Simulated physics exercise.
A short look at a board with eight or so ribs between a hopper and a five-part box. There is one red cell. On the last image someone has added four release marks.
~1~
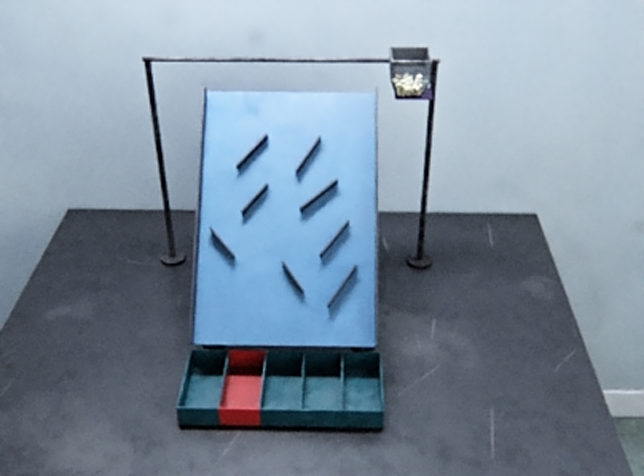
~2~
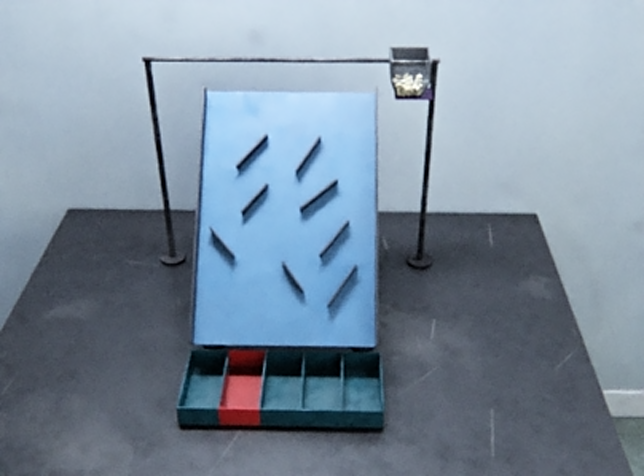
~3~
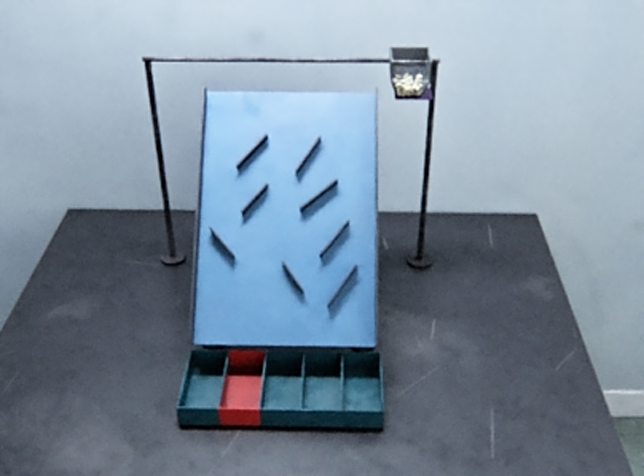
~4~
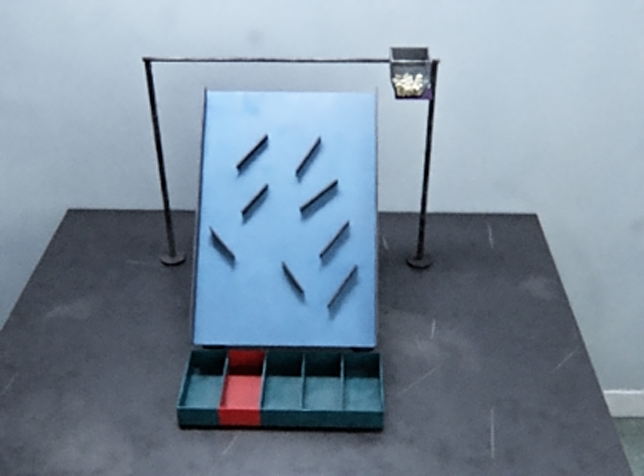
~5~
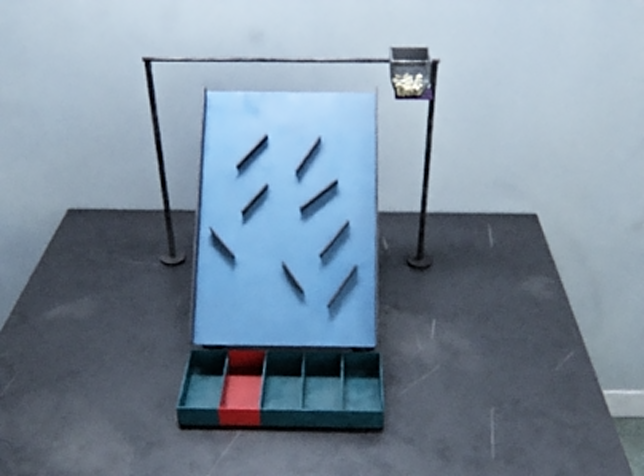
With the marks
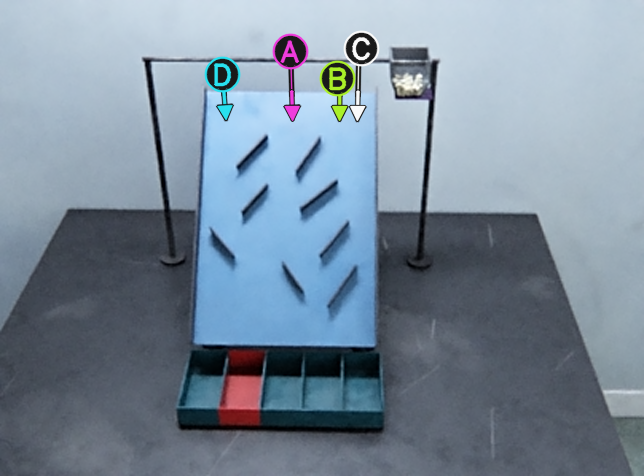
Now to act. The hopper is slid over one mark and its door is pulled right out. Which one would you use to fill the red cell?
Best: A.
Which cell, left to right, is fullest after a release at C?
It is the fifth one.
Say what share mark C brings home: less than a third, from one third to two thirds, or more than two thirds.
It is less than a third.
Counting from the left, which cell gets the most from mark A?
The second.
On the marked copy, mark A meets the board at (292, 115); mark B meets the board at (339, 115); mark C meets the board at (357, 115); mark D meets the board at (225, 114).
For mark A, about two thirds in the red cell, about a third in other cells.
For mark B, a small part in the red cell, about two thirds in other cells, about a quarter held on the board.
For mark C, a stray few in the red cell, nearly all in other cells, a stray few held on the board.
For mark D, about a quarter in the red cell, about two thirds in other cells, a stray few held on the board.
